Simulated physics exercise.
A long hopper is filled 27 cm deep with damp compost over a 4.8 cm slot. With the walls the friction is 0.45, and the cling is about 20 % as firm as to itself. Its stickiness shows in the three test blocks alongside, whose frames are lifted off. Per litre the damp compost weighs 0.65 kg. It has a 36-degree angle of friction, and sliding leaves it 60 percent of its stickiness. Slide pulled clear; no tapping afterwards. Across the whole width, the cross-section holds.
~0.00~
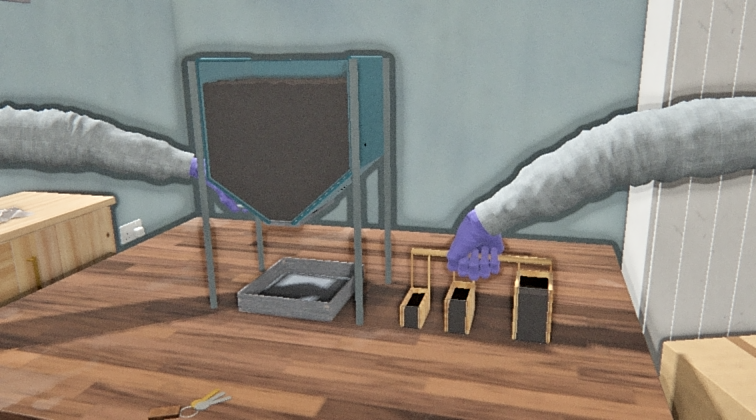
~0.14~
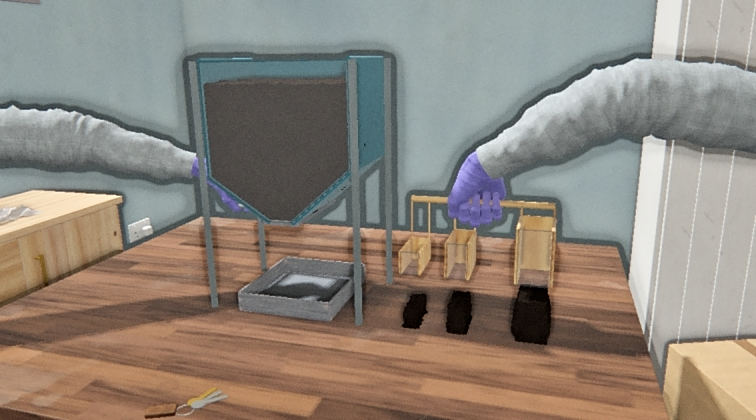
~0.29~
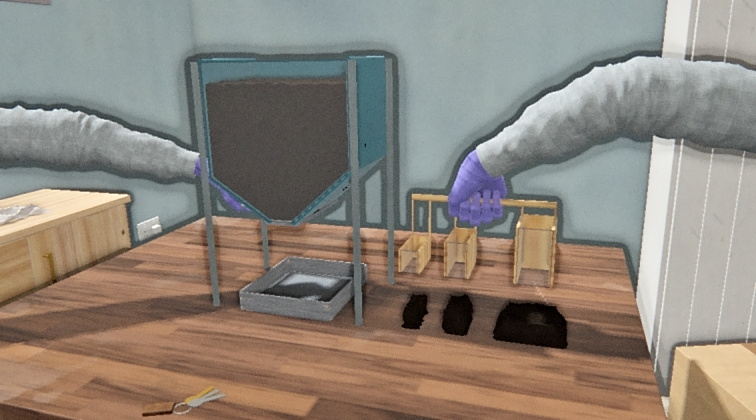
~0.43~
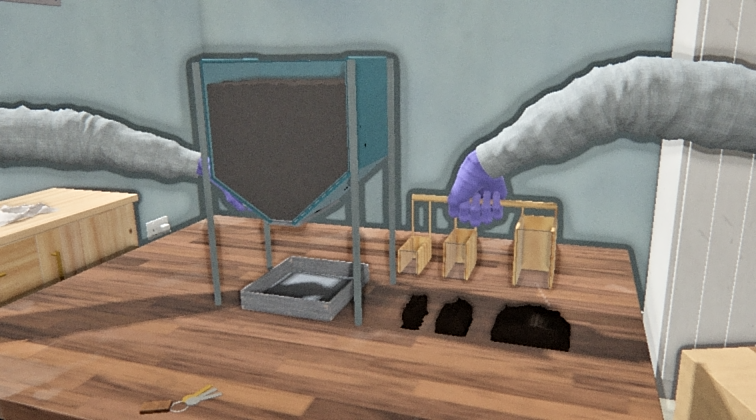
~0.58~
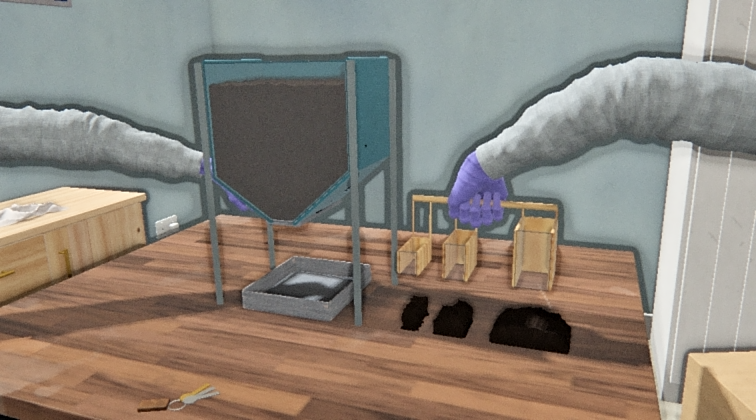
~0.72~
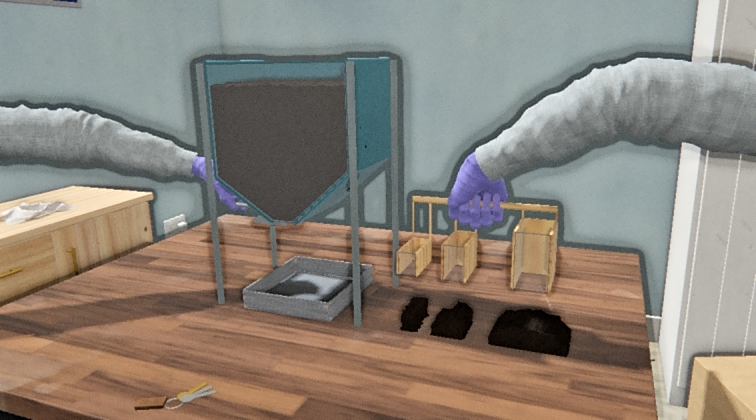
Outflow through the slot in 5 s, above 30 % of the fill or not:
Above.
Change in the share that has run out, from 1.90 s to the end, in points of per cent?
Some 45 per cent.
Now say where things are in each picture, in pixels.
In the first picture, end of the slide at (270, 223), not yet moved; top of the damp compost at (290, 83); blocks stand 3.7 cm, 5.9 cm, 9.5 cm (left to right).
In the second picture, end of the slide at (270, 222), not yet moved; top of the damp compost at (290, 83); blocks stand 3.7 cm, 5.4 cm, 8.2 cm (left to right).
In the third picture, end of the slide at (270, 222), not yet moved; top of the damp compost at (290, 83); blocks stand 3.7 cm, 4.7 cm, 4.6 cm (left to right).
In the fourth picture, end of the slide at (271, 222), not yet moved; top of the damp compost at (290, 84); blocks stand 3.7 cm, 4.0 cm, 4.5 cm (left to right).
In the fifth picture, end of the slide at (272, 222), not yet moved; top of the damp compost at (291, 84); blocks stand 3.7 cm, 3.9 cm, 4.5 cm (left to right).
In the sixth picture, end of the slide at (259, 221), moved 3.1 cm; top of the damp compost at (271, 85); blocks stand 3.7 cm, 3.9 cm, 4.5 cm (left to right).
After 1.07 s, 0 % has run out.
After 1.49 s, 4 % has run out.
After 1.90 s, 9 % has run out.
After 2.32 s, 14 % has run out.
After 5.62 s, at the end, 52 % has run out.
